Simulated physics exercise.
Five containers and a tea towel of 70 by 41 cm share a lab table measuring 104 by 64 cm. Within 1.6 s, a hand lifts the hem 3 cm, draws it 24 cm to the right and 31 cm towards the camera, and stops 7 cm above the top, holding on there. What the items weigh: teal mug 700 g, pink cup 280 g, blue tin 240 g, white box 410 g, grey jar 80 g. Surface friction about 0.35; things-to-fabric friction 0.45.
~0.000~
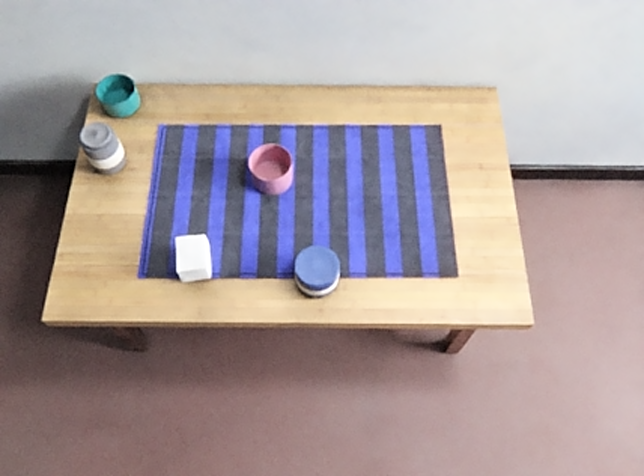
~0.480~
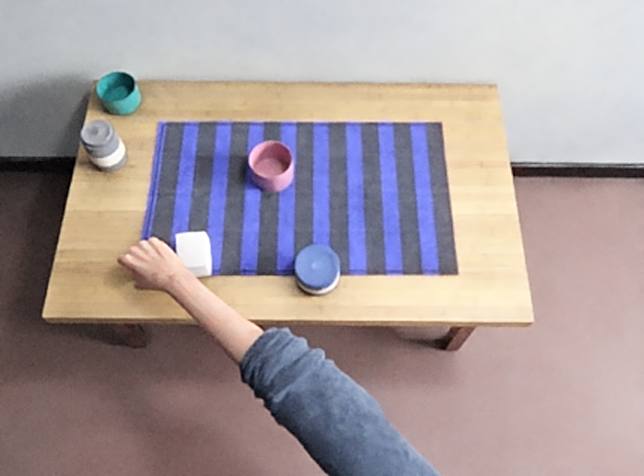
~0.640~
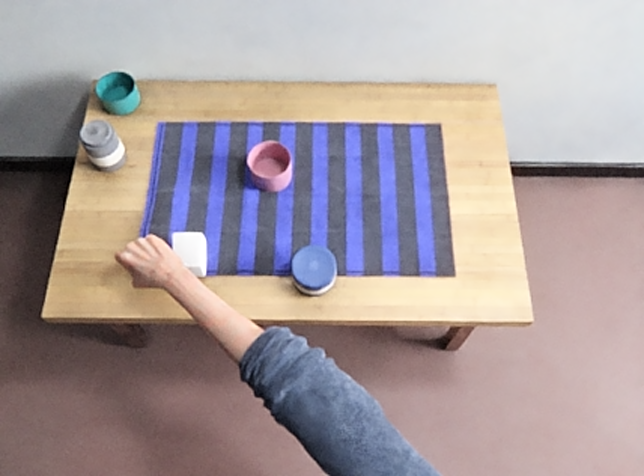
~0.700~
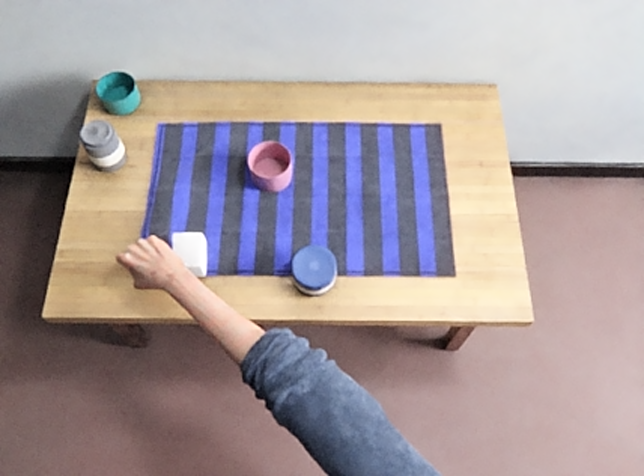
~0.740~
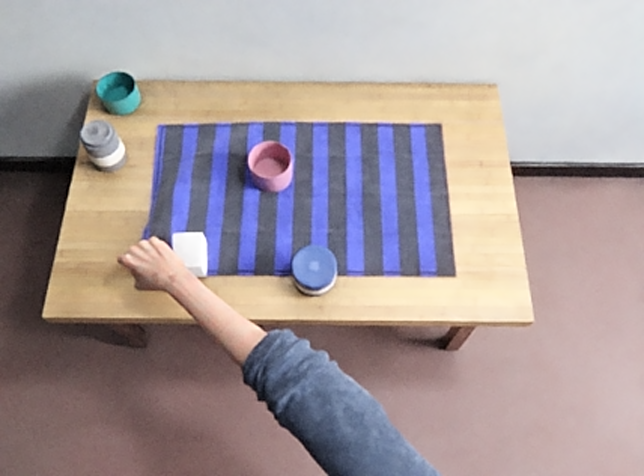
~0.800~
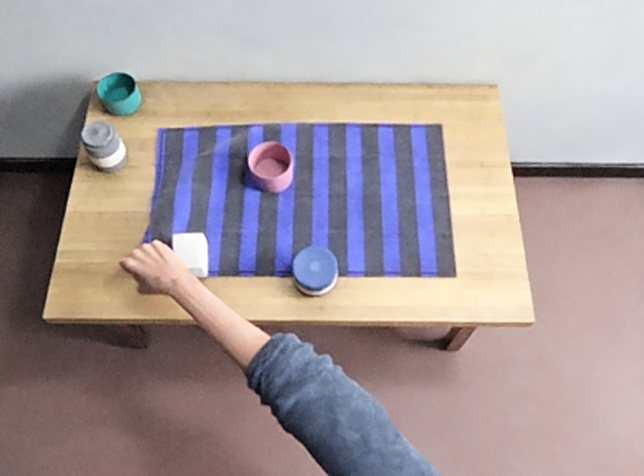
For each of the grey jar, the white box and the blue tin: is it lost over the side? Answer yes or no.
Answers: Grey jar - no; white box - yes; blue tin - no.
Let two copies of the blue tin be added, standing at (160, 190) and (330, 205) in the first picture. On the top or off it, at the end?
So the first copy ends up below, while the second copy ends up on top.
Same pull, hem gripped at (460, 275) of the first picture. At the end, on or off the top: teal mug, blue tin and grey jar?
Note - teal mug: Still on top; blue tin: Off the top; grey jar: Still on top.
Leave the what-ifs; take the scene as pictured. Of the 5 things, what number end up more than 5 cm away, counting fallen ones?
All told, 3.
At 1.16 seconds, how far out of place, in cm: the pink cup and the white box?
I'd put the pink cup at some 4 centimetres and the white box at some 6 centimetres.
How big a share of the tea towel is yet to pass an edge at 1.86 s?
Near 85 in a hundred.
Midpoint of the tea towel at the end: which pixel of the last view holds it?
Near (266, 254).
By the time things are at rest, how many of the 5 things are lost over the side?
I count 1.
After 1.2 s, 100 % of the tea towel is still over the top; white box 6 cm off its start, blue tin 2 cm off its start, pink cup 5 cm off its start.
After 1.5 s, 95 % of the tea towel is still over the top; white box 19 cm off its start, blue tin 4 cm off its start, pink cup 13 cm off its start.
After 1.9 s, 85 % of the tea towel is still over the top; white box over the edge, blue tin 5 cm off its start at (338, 271), pink cup 20 cm off its start at (230, 232).
After 2.2 s, 75 % of the tea towel is still over the top; white box over the edge, blue tin 6 cm off its start, pink cup 26 cm off its start.
After 3.8 s, 75 % of the tea towel is still over the top; white box over the edge, blue tin 6 cm off its start at (344, 277), grey jar 0 cm off its start at (97, 132), pink cup 27 cm off its start at (230, 262).
